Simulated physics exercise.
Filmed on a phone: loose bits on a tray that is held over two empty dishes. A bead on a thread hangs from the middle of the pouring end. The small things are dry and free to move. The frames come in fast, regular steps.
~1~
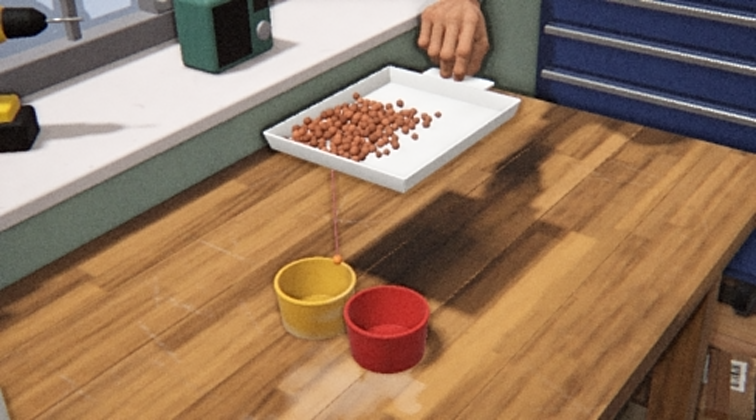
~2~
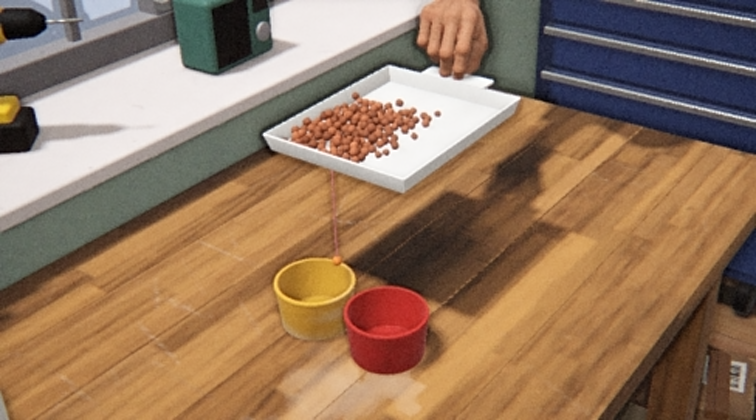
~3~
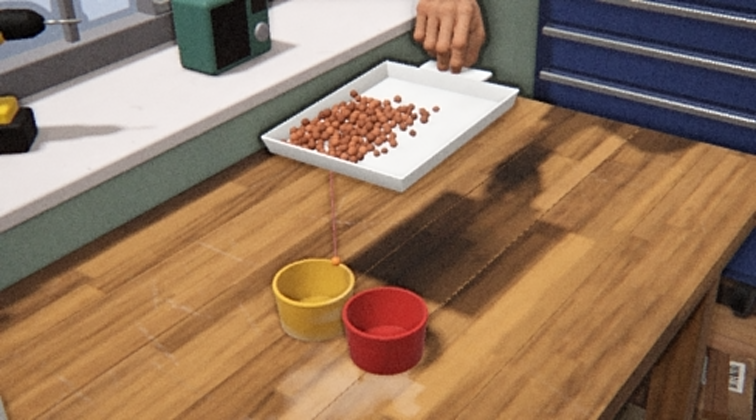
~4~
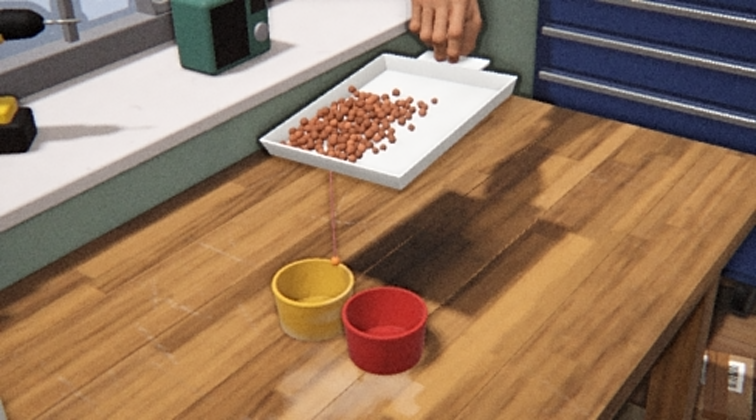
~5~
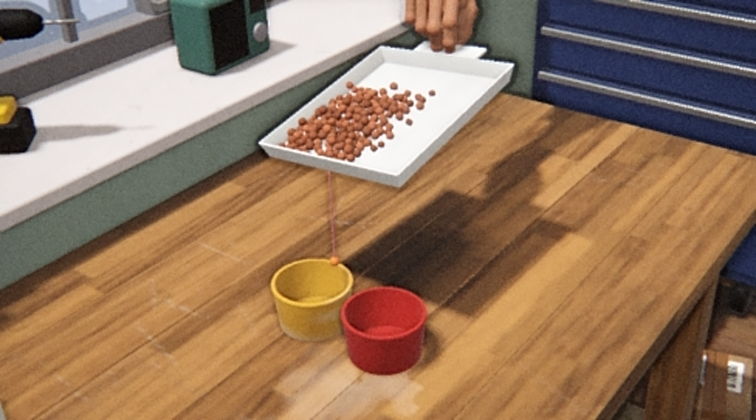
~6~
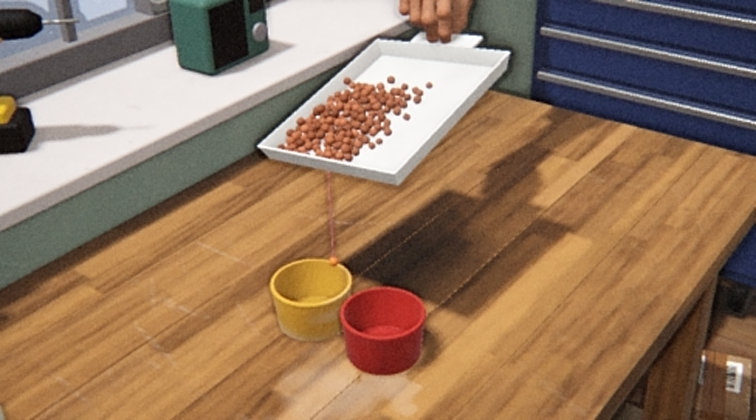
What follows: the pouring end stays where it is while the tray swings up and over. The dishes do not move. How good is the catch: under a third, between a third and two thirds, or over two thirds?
Caught overall: Under a third.
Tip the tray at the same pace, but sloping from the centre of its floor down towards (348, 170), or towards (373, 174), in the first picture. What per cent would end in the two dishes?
In turn 60 and 70 in a hundred.
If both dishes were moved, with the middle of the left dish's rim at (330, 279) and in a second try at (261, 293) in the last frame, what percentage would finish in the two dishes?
The first gives 10 %, the second 10 %.
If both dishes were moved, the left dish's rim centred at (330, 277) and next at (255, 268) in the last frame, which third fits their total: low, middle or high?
In turn: Below one third; the middle third.
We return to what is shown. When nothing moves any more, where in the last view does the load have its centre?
Near (258, 294).
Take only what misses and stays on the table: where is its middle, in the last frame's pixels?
Around (251, 290).
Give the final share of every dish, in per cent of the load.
About: Left dish 20, right dish 0 per cent.
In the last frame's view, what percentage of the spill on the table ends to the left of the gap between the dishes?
Roughly 100 in a hundred.
Soon, tray tipped steeply; nearly all on the tray; a stray few in the air.
A while on, tray tipped right over; most on the tray; a stray few in the left dish; about a quarter outside both; a stray few in the air.
Towards the end, tray tipped past a quarter turn; about a quarter in the left dish; most outside both.
Finally, tray tipped past a quarter turn; none in the right dish; about a quarter in the left dish; most outside both.
